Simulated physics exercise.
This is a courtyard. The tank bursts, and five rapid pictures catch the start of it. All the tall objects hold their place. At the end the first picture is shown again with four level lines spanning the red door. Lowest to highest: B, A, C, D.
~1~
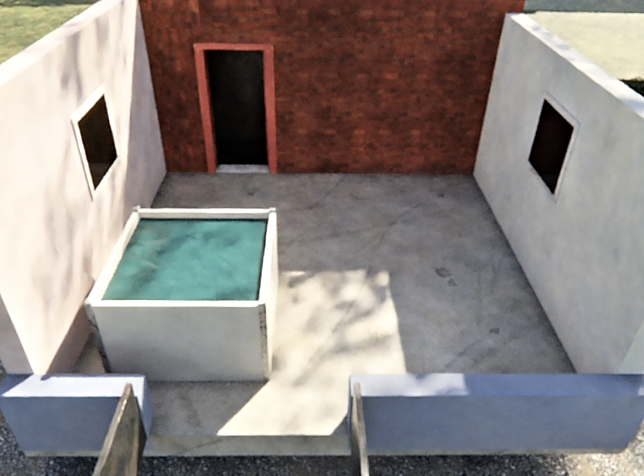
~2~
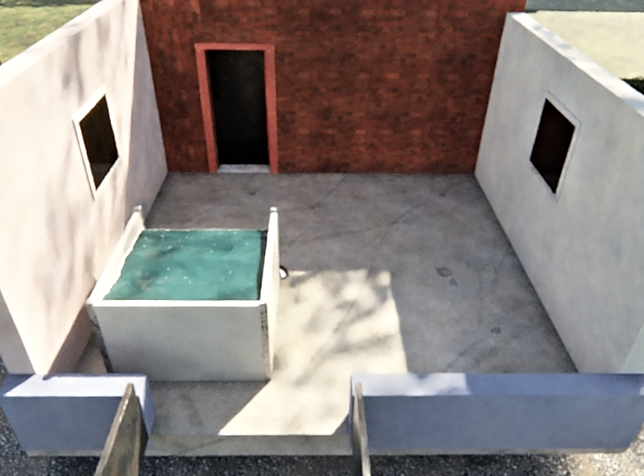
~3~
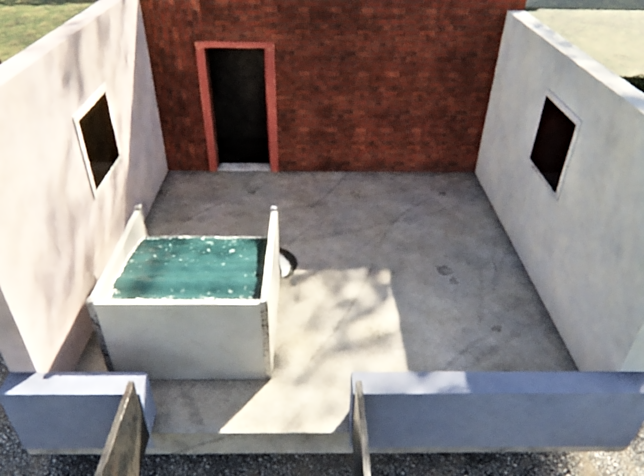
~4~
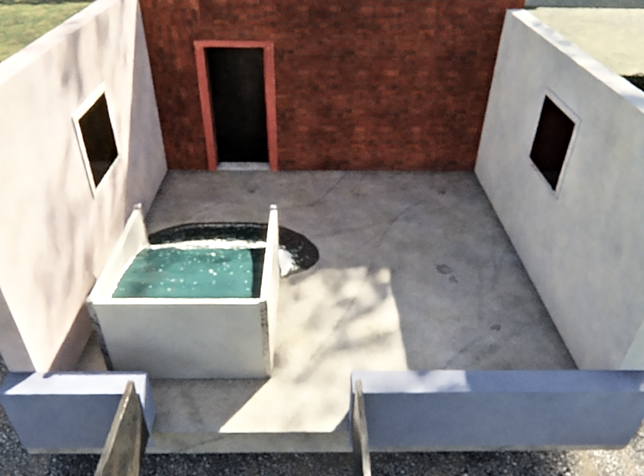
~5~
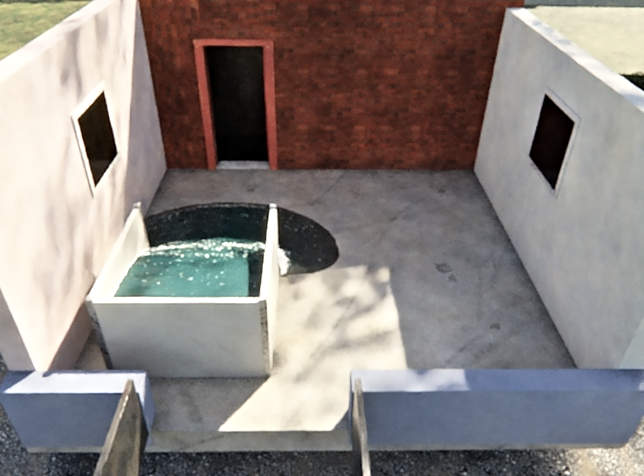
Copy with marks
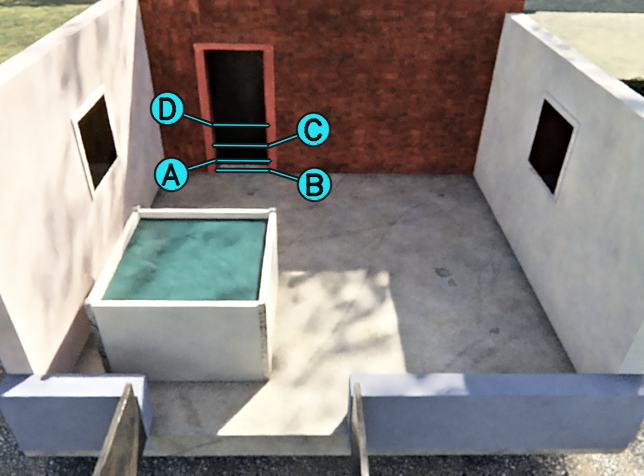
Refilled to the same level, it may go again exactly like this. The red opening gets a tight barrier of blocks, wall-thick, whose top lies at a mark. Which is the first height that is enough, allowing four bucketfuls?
Mark C just does it.
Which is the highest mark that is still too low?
That is mark A.
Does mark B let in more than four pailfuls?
Yes, it does.
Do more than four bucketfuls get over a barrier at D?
No, that is safe.
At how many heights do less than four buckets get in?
Two of the four.
On the marked copy, A at (242, 160); B at (243, 170); C at (241, 145); D at (239, 125); from the bottom up B, A, C, D.
With A, some 20 bucketfuls get in.
With B, dozens of bucketfuls pour in.
With C, a splash gets over, under a bucket.
With D, nothing gets over.
